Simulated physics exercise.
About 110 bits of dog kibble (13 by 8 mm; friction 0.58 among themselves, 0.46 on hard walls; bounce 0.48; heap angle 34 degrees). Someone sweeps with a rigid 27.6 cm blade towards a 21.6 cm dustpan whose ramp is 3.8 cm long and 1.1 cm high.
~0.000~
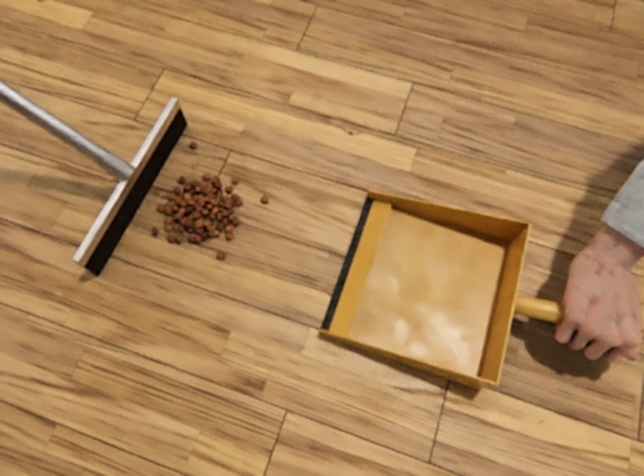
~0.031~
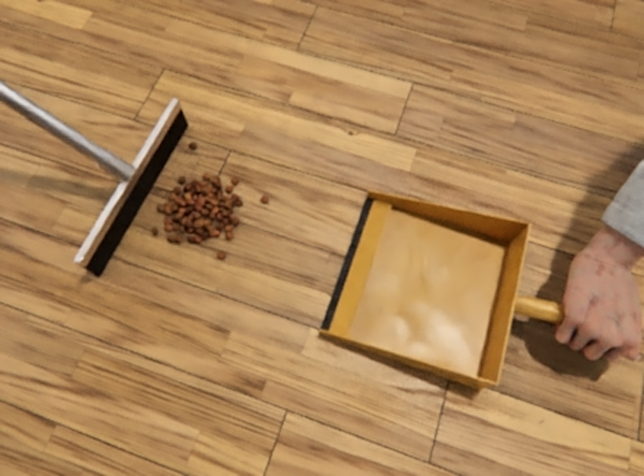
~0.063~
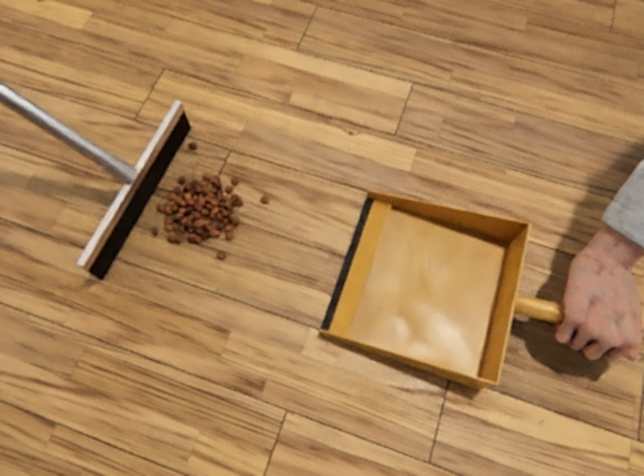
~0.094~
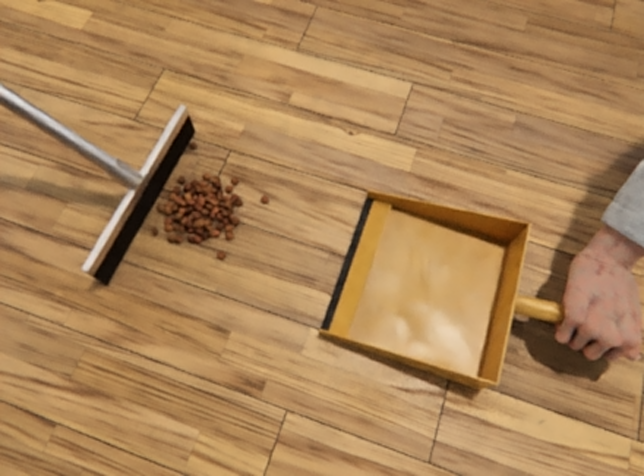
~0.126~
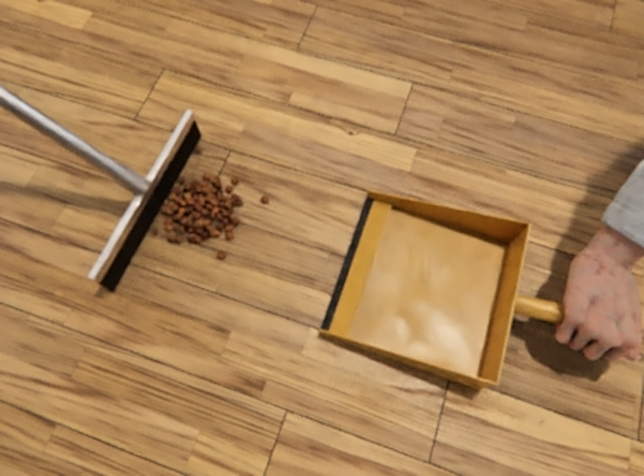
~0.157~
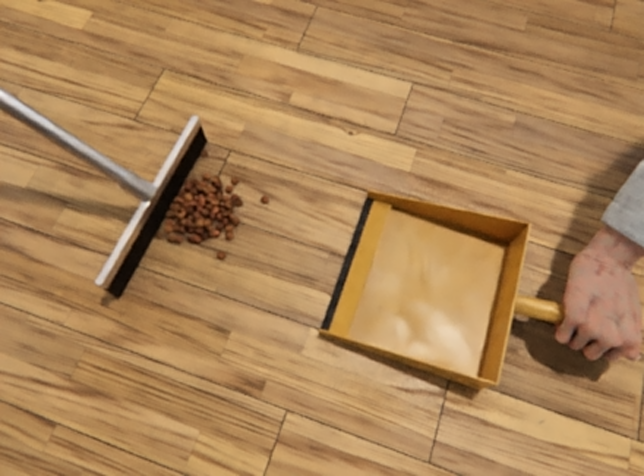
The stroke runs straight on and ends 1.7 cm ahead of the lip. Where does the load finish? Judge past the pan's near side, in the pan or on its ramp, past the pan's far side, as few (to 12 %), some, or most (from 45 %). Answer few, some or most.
Near side: Some, pan: Some, far side: Few.
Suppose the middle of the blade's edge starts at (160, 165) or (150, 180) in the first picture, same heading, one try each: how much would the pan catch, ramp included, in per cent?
About 40 and 35 per cent.
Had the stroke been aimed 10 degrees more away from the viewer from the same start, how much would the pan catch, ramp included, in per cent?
In that case some 45 per cent.
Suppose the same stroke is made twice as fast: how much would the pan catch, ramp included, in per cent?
In that case some 45 per cent.
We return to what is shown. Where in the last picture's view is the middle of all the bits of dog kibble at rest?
Around (330, 302).
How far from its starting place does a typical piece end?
About 24 cm.
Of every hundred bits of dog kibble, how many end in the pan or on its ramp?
About 30 per cent.
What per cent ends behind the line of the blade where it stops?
Roughly 10 per cent.
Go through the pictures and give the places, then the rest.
The first frame shows blade from (81, 261) to (176, 105), moved 0.0 cm, 0 of the pieces shifted so far; middle of the pieces at (201, 209); pan at (433, 291).
The second frame shows blade from (82, 262) to (177, 106), moved 0.2 cm, 0 of the pieces shifted so far; middle of the pieces at (201, 209).
The third frame shows blade from (85, 266) to (180, 108), moved 0.9 cm, 0 of the pieces shifted so far; middle of the pieces at (201, 209).
The fourth frame shows blade from (90, 271) to (184, 112), moved 1.9 cm, 0 of the pieces shifted so far; middle of the pieces at (201, 209).
The fifth frame shows blade from (97, 278) to (191, 117), moved 3.4 cm, 2 of the pieces shifted so far; middle of the pieces at (201, 209).
The sixth frame shows blade from (103, 285) to (197, 123), moved 4.7 cm, 18 of the pieces shifted so far; middle of the pieces at (202, 209); pan at (433, 291). Its pace works out near 0.44 m/s, heading 23 degrees towards the viewer's side.
Then, at 0.46 s, middle of the blade 15 cm from the lip; 0 % over the lip, far side 0 %, near side 0 %.
Then, at 0.67 s, middle of the blade 7 cm from the lip; 0 % over the lip, far side 0 %, near side 10 %.
Then, at 0.99 s, middle of the blade 2 cm from the lip; 30 % over the lip, far side 0 %, near side 25 %.
By 1.6 s all is still; near side 25 %, pan 30 %, far side 0 %, in front of the lip or behind the blade 45 %.
